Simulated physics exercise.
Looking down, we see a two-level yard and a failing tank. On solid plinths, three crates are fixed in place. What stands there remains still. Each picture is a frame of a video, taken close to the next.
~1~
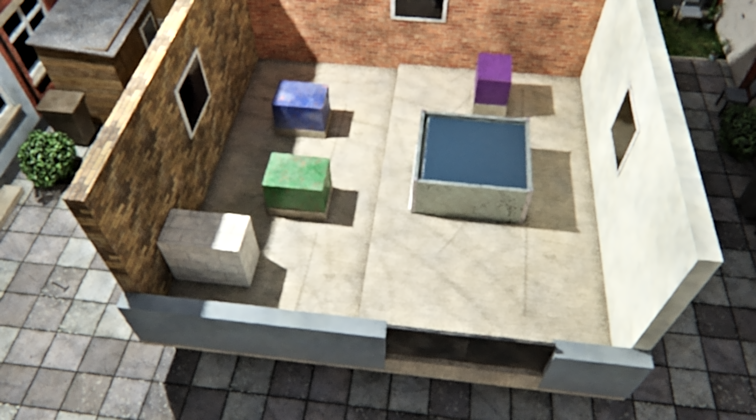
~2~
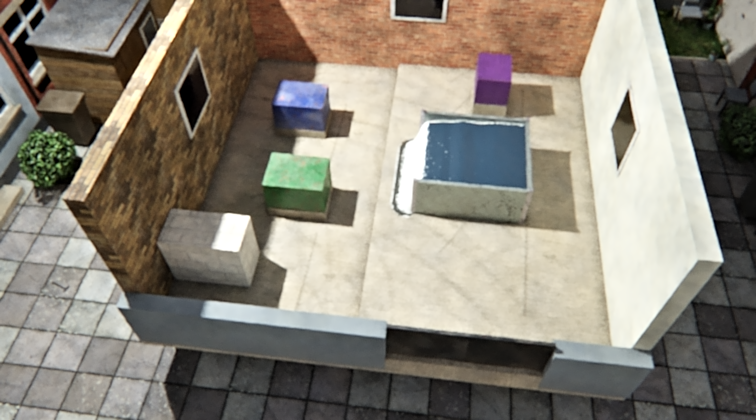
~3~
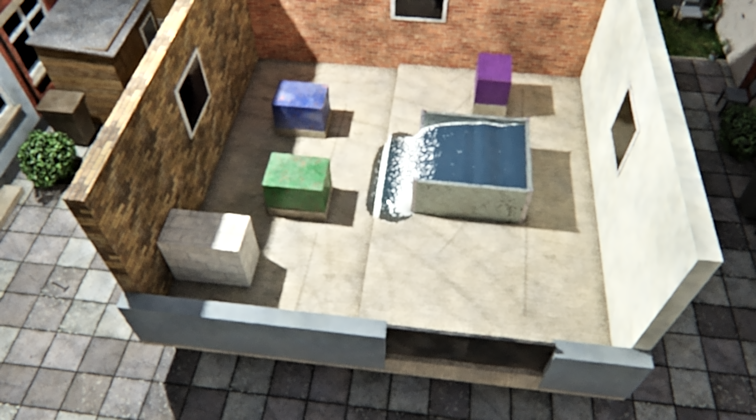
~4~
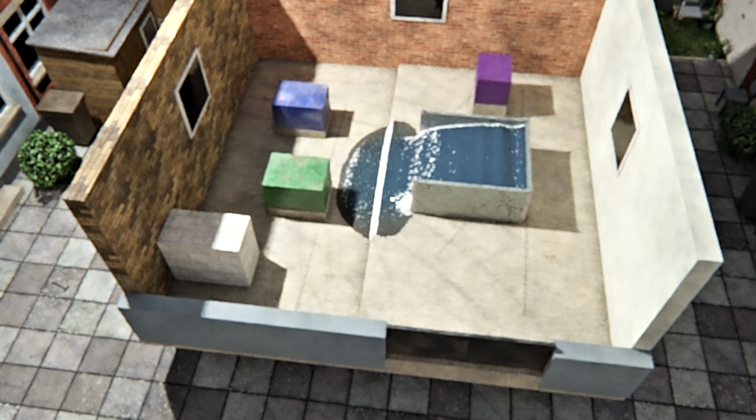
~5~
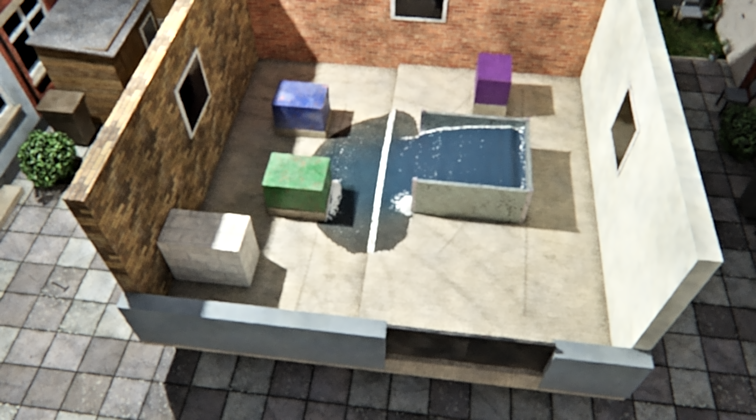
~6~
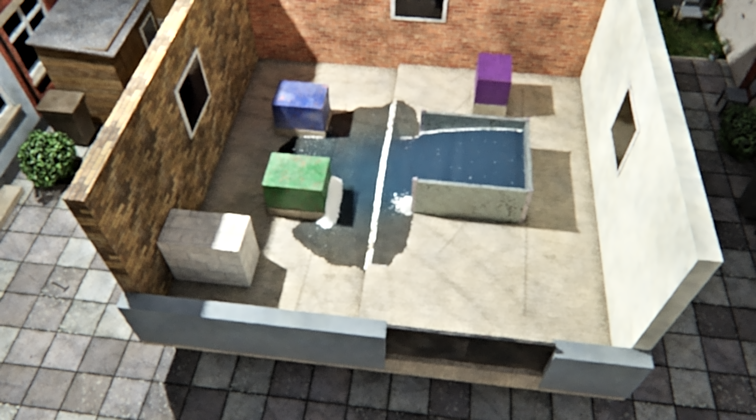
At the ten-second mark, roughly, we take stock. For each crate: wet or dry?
At the end, blue crate: Touched. Green crate: Touched. Purple crate: Untouched.
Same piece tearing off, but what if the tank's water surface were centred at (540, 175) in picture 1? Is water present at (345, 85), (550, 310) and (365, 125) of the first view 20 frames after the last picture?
First drenched; next unwetted; last drenched.
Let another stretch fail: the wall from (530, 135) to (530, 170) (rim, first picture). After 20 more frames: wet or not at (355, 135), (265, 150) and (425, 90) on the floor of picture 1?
Taken in turn, that's not reached, not reached, and finally reached.
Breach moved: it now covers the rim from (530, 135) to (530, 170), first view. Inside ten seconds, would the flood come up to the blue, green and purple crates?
Blue crate stays untouched, green crate stays untouched, purple crate stays untouched.
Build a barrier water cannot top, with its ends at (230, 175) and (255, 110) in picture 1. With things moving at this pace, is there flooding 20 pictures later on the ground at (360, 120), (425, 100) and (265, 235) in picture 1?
The first point comes out inundated, the next unwetted, the last inundated.
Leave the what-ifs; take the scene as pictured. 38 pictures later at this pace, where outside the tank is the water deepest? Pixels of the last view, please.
At about (220, 327).
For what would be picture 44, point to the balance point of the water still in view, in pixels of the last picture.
Close to pixel (314, 192).
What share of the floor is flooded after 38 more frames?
I'd guess some 55 per cent.
A moment on, water covers 30 % of the floor; the blue crate water round its plinth, the green crate water round its plinth, the purple crate not reached.
Next, water covers 40 % of the floor; the blue crate water round its plinth, the green crate water round its plinth, the purple crate not reached.
Then, water covers 50 % of the floor; the blue crate water round its plinth, the green crate water round its plinth, the purple crate not reached.
Later, water covers 55 % of the floor; the blue crate water round its plinth, the green crate water round its plinth, the purple crate not reached.
In the end, water covers 55 % of the floor; the blue crate was topped, the green crate was topped, the purple crate stayed above the water.
